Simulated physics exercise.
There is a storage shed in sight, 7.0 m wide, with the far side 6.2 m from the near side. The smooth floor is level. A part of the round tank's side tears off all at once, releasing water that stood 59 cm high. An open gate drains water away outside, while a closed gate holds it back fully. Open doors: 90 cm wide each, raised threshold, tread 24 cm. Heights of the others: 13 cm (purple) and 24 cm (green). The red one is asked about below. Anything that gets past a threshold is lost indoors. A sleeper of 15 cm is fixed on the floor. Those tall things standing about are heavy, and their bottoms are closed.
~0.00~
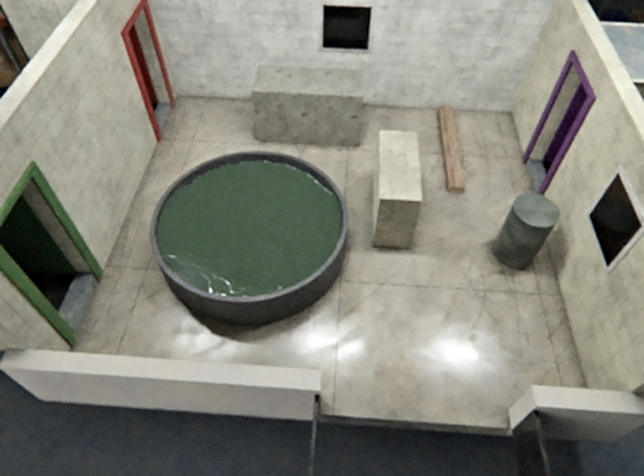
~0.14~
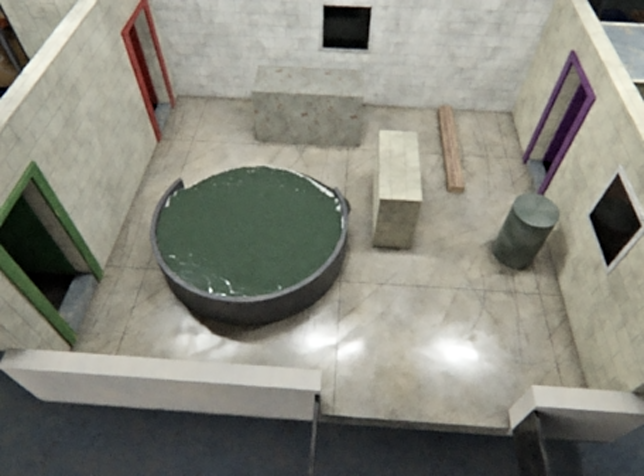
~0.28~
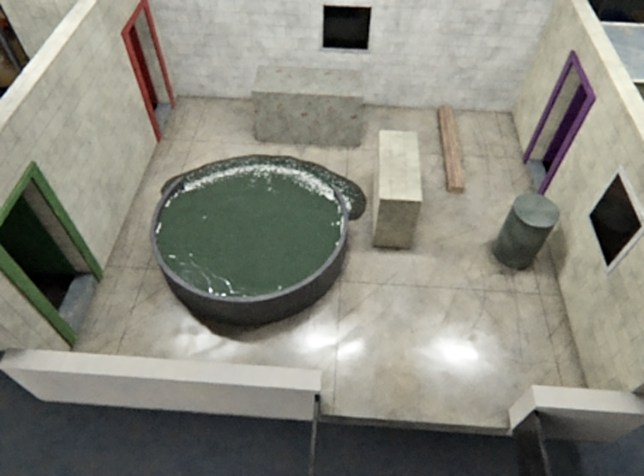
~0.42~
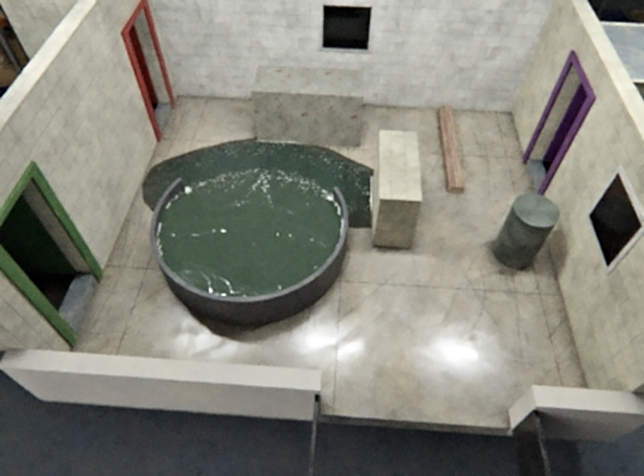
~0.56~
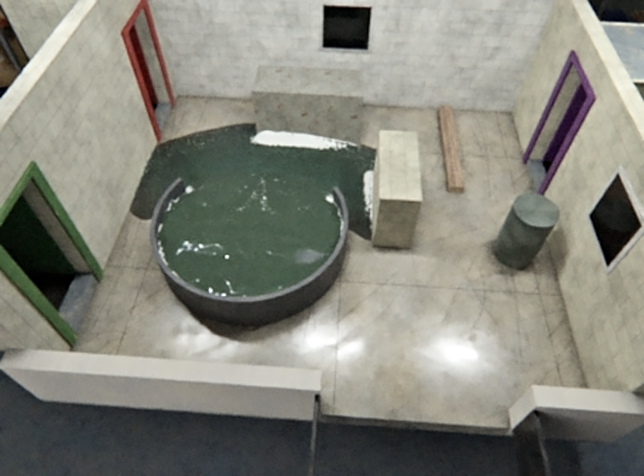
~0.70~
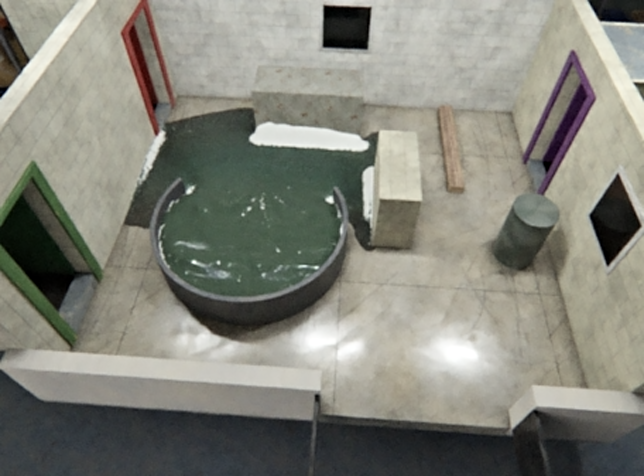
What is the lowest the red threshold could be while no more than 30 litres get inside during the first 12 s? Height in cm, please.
About 30 cm.
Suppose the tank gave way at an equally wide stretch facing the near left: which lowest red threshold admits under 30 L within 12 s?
It should stand roughly 8.5 cm high.
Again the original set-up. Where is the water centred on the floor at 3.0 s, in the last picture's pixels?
It lies near (282, 171) in the last picture.
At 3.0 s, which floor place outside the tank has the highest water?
(163, 130).
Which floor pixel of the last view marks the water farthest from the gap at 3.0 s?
I'd put the front's tip around (505, 113).
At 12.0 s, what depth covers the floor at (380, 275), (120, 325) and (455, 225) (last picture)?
Around 5 cm, 7 cm and 5 cm.
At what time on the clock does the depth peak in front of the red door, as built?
I'd say near 2.4 seconds.
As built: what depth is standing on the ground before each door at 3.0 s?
Reading in centimetres: Red = 34, purple = 3, green = 1.
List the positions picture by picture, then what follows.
The first picture shows the round tank at (251, 220) is whole and still, 59 cm deep; the red door at (152, 78) is dry.
In the second picture, the front is at a hidden place, 0.3 m from the gap on the far side; 0.7 m2 of floor is wet, 59 cm left at the back.
In the third picture, the front is at (172, 181), 0.7 m from the gap on the far side; 2.2 m2 of floor is wet, 59 cm left at the back.
In the fourth picture, the front is at (157, 169), 1.2 m from the gap on the far side; 4.6 m2 of floor is wet, 59 cm left at the back.
In the fifth picture, the gap is on the far side, the front 1.7 m out at (156, 148); the back of the round tank holds 59 cm.
In the sixth picture, the gap is on the far side, the front 2.2 m out at a hidden place; the back of the round tank holds 58 cm; 0.1 m in a straight line remain to the red door at (152, 78).
After 1.4 s water covers 35 % of the floor, deepest (46 cm) near (177, 97); 17 cm at the red door, 2 litres in over its 13 cm threshold.
After 3.0 s water covers 55 % of the floor, deepest (34 cm) near (163, 130); 34 cm at the red door, 132 litres in over its 13 cm threshold.
After 12.0 s water covers 95 % of the floor, deepest (10 cm) near (447, 318); 7 cm at the red door, 258 litres in over its 13 cm threshold.
At the red door as built, the water arrived by 0.8 s and peaked near 36 cm at 2.4 s.
Run again over the same 12 s with other heights there, 56 litres in over 26.5 cm, 9 litres over 36 cm. The limit of 30 litres is kept from about 30 cm up.
